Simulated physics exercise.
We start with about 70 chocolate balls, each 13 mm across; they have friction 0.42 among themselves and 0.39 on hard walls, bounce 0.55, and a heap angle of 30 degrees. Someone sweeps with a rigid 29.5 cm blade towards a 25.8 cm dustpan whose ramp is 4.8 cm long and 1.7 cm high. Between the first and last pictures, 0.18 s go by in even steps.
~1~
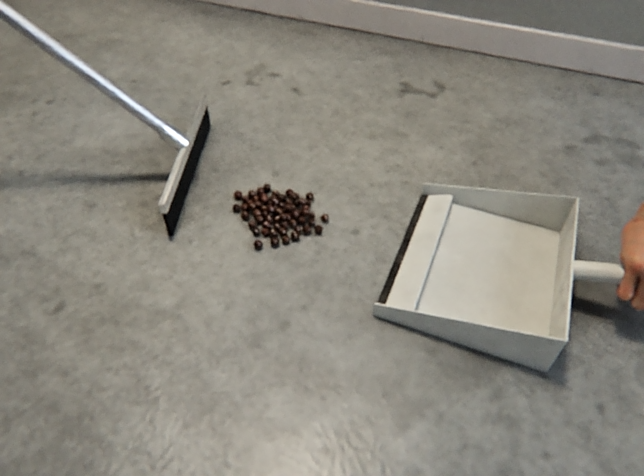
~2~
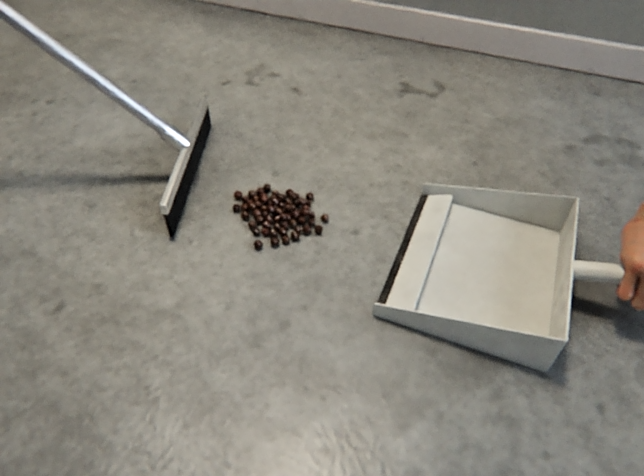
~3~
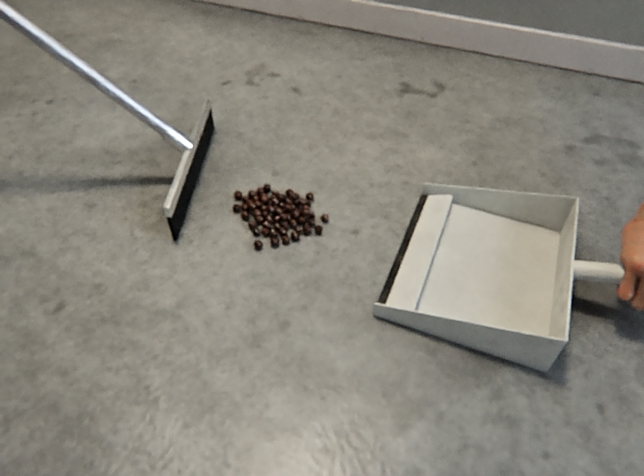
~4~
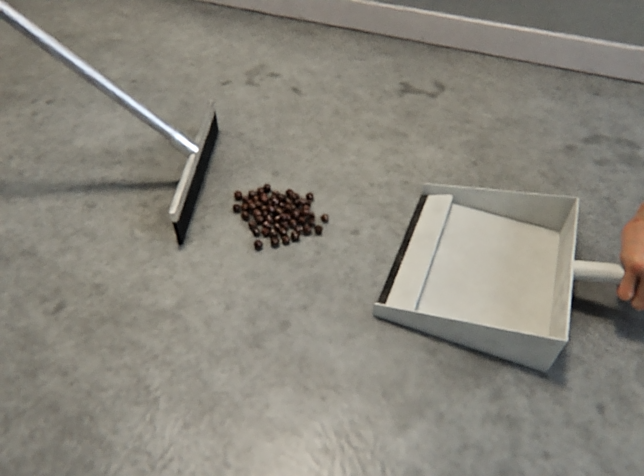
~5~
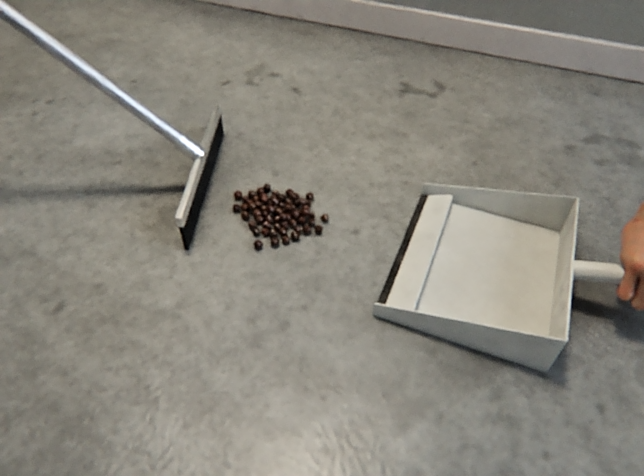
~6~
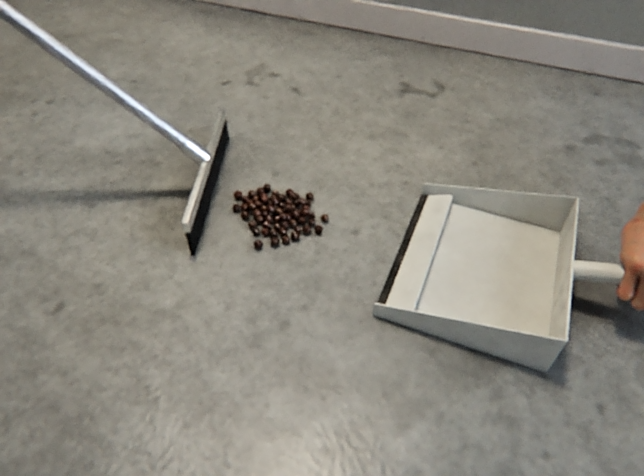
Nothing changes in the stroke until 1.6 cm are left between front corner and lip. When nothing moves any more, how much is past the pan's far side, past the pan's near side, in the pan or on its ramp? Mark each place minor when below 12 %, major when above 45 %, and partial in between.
Past the pan's far side - minor; past the pan's near side - minor; in the pan or on its ramp - minor.
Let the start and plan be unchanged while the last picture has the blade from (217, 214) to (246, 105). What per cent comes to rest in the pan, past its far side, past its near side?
Pan 20, far 15, near 0.
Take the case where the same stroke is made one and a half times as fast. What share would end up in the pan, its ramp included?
Then roughly 5 per cent.
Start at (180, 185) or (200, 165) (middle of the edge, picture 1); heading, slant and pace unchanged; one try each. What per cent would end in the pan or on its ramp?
0 and 0 per cent, roughly.
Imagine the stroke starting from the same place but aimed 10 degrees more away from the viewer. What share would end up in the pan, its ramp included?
5 %.
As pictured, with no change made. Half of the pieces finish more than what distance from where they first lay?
Roughly 16 centimetres.
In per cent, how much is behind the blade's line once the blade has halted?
Roughly 0 percent of it.
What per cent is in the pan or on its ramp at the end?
Roughly 0 per cent.
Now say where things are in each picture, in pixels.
Blade from (164, 209) to (204, 102), moved 0.0 cm, 0 of the pieces shifted so far; middle of the pieces at (279, 212); pan at (488, 274), in the first picture.
Blade from (165, 210) to (205, 102), moved 0.3 cm, 0 of the pieces shifted so far; middle of the pieces at (279, 212), in the second picture.
Blade from (168, 212) to (208, 104), moved 1.1 cm, 0 of the pieces shifted so far; middle of the pieces at (279, 212), in the third picture.
Blade from (174, 217) to (213, 107), moved 2.4 cm, 0 of the pieces shifted so far; middle of the pieces at (279, 212), in the fourth picture.
Blade from (180, 222) to (218, 110), moved 4.0 cm, 0 of the pieces shifted so far; middle of the pieces at (279, 212), in the fifth picture.
Blade from (187, 227) to (224, 113), moved 5.5 cm, 0 of the pieces shifted so far; middle of the pieces at (279, 212); pan at (488, 274), in the sixth picture.
Then, 0.33 s after the last picture, middle of the blade 20 cm from the lip; 0 % over the lip, far side 0 %, near side 0 %.
Then, 0.54 s after the last picture, middle of the blade 12 cm from the lip; 0 % over the lip, far side 0 %, near side 0 %.
Then, 0.87 s after the last picture, middle of the blade 7 cm from the lip; 0 % over the lip, far side 0 %, near side 0 %.
In the end, far side 0 %, near side 0 %, pan 0 %, in front of the lip or behind the blade 100 %.
